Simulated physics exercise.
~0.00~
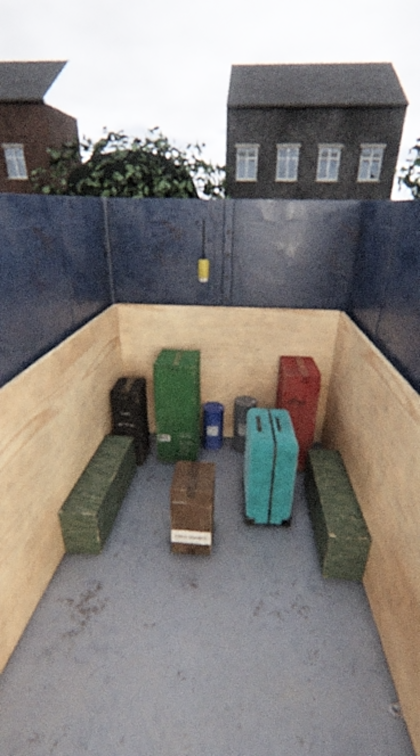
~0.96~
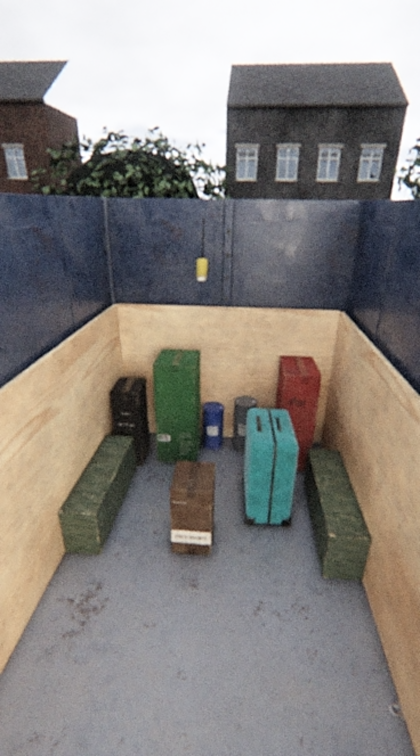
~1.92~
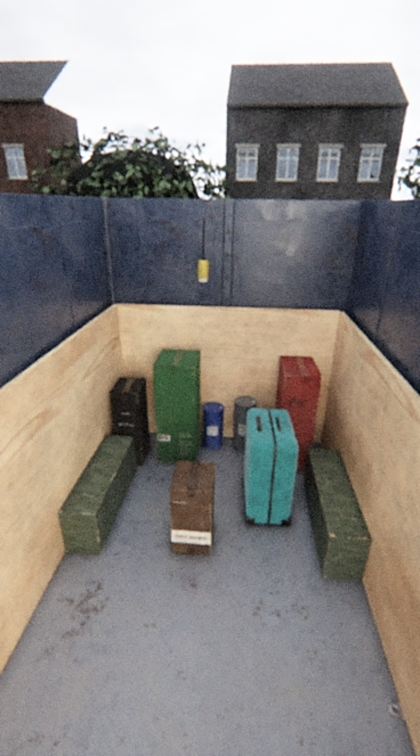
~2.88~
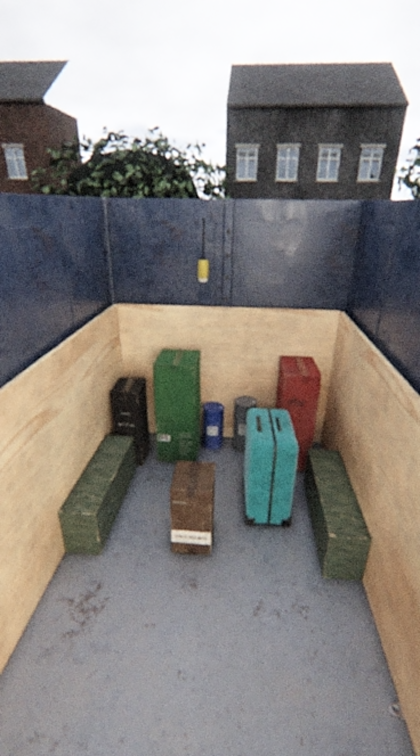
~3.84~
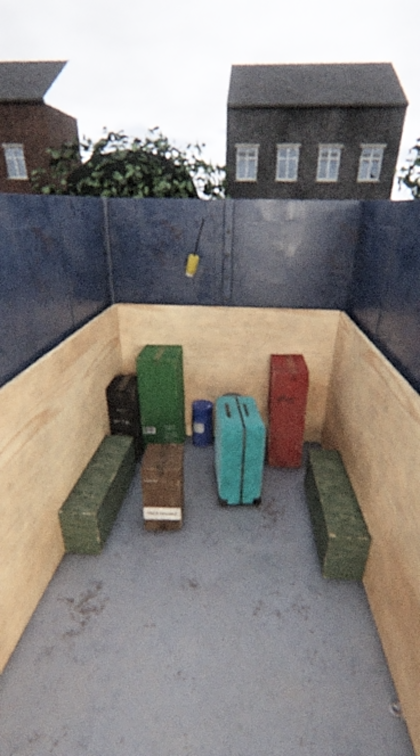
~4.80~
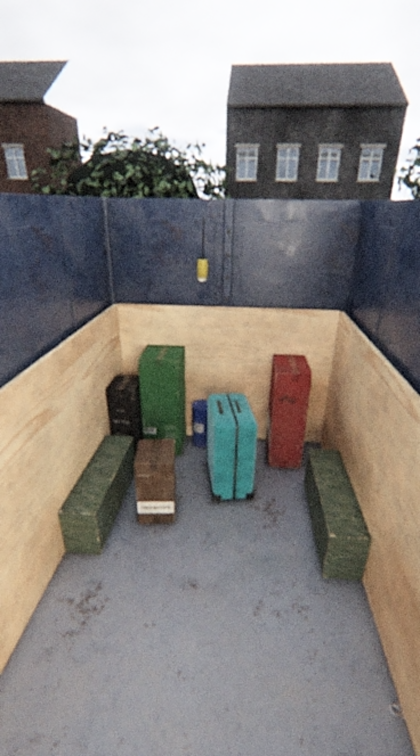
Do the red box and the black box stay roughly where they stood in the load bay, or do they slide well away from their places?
Both the red box and the black box stay roughly in their places, shifting no more than slightly and remaining upright.
